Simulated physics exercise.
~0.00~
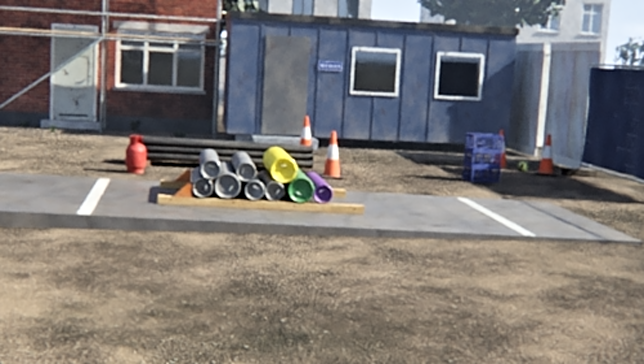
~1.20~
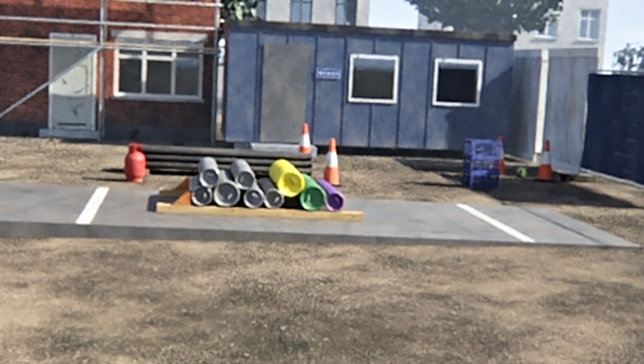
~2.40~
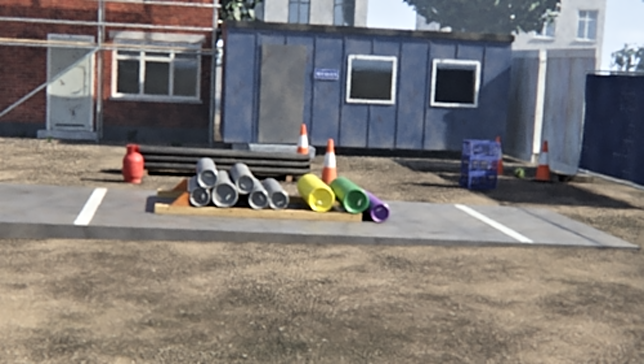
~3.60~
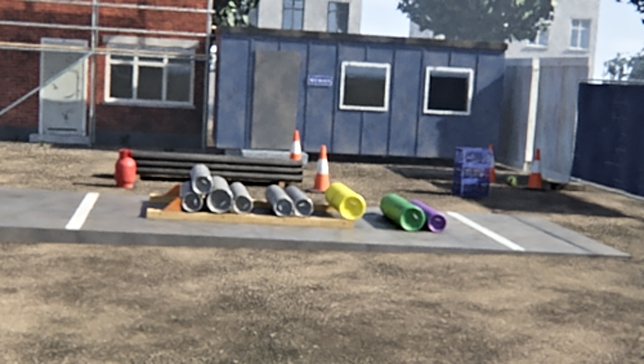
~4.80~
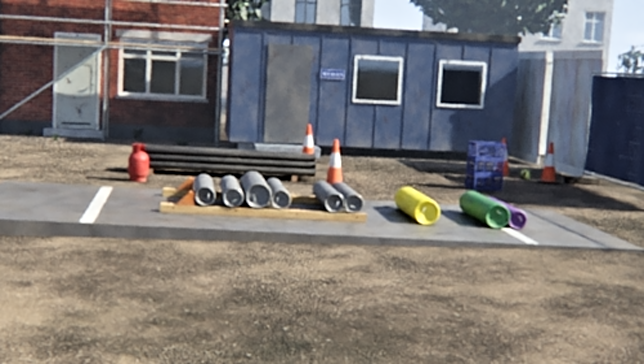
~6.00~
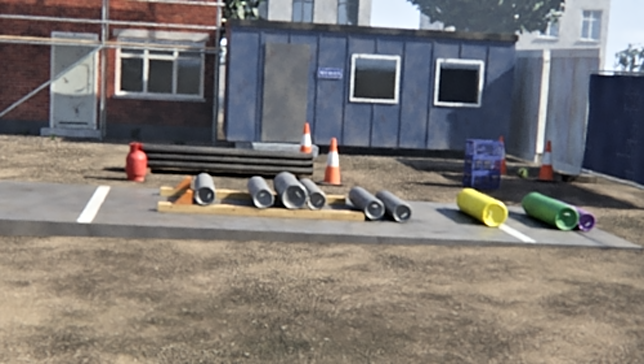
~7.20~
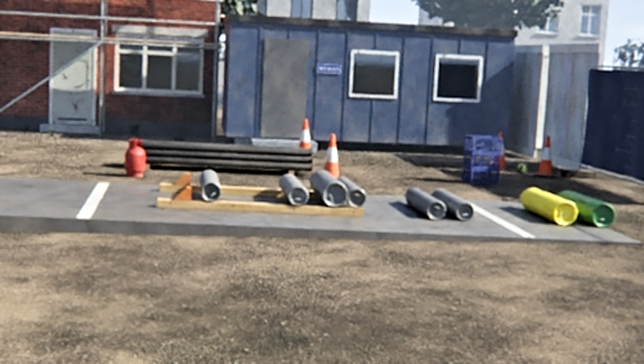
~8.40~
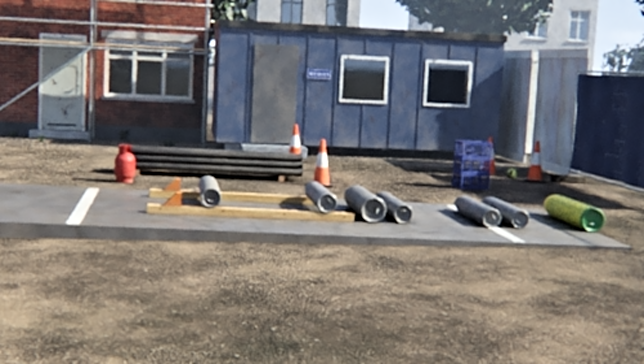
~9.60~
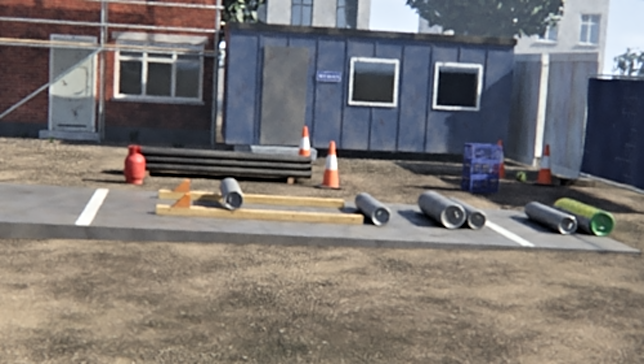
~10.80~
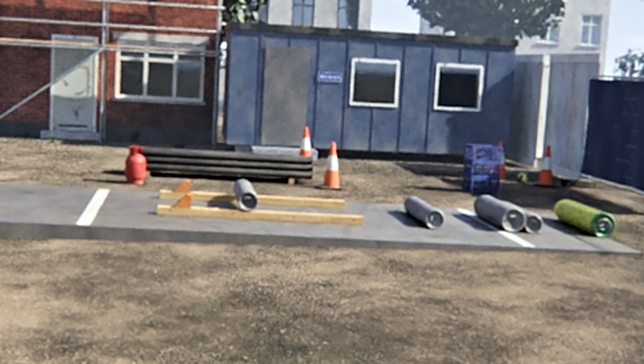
At first, a small stack of grey, yellow, green and purple cylinders rests on wooden bearers on a concrete pad, before a blue site cabin and a brick building. The pile gives way on its right side, and the purple, green and yellow cylinders roll off to the right. They pass the right painted line while the grey ones spread out and follow. The purple one drops from clear view at the far right. At the end, one grey cylinder remains on the bearers, others lie around the right line, and coloured cylinders sit bunched beyond it.
